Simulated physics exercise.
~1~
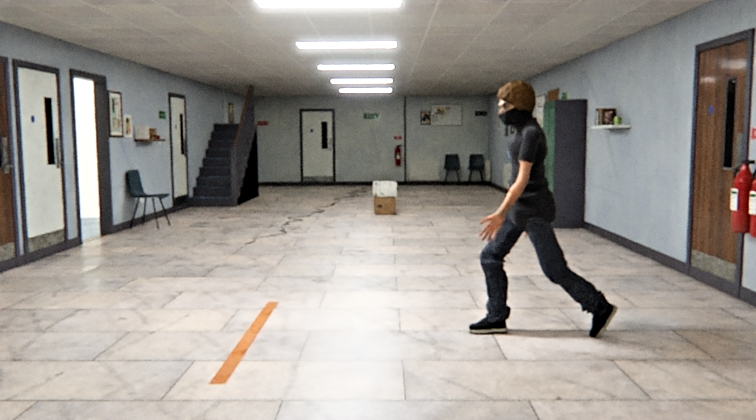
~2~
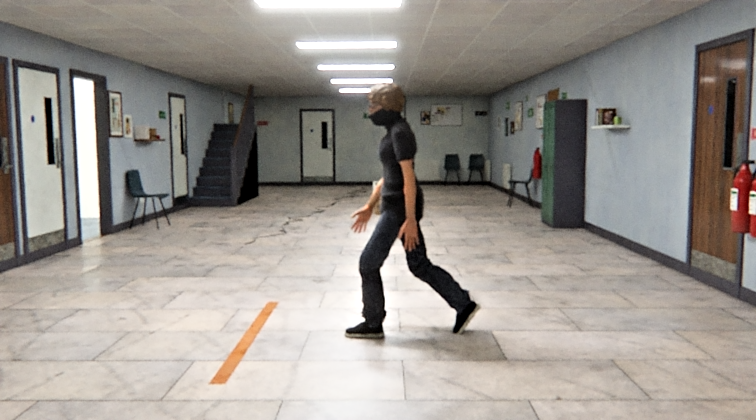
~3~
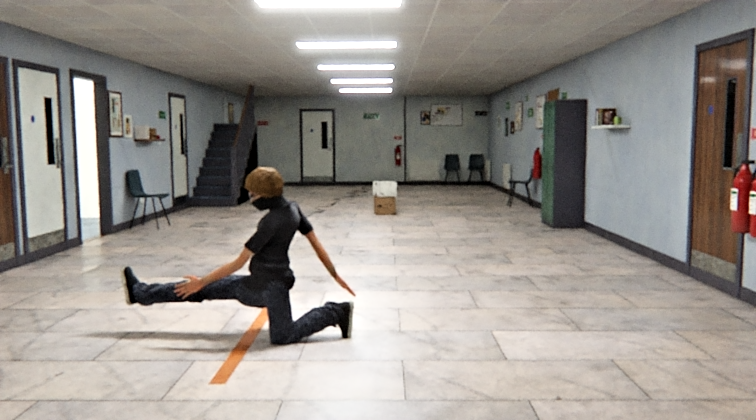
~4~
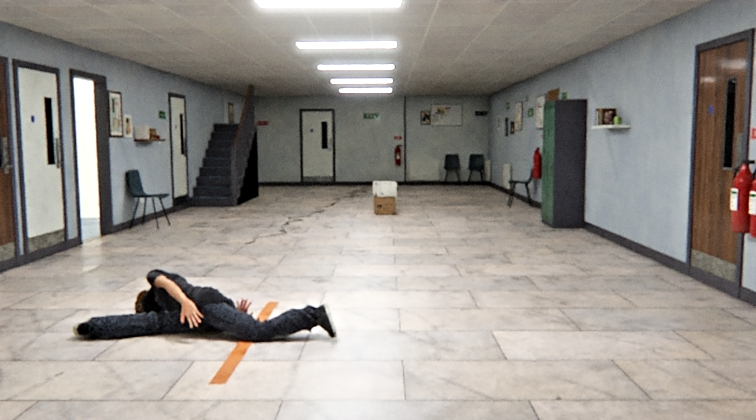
In a long, brightly lit corridor with pale floor tiles, doors, a staircase and a cardboard box at the far end, a person in dark clothes and a dark face covering walks from right to left. The walker strides toward a strip of orange tape on the floor. On reaching it, the person drops low, one leg stretched out to the left, the other bent beneath, arms spread. The body then folds forward and down to the left. It ends lying stretched along the floor, head and hips beyond the tape, feet still to its right.
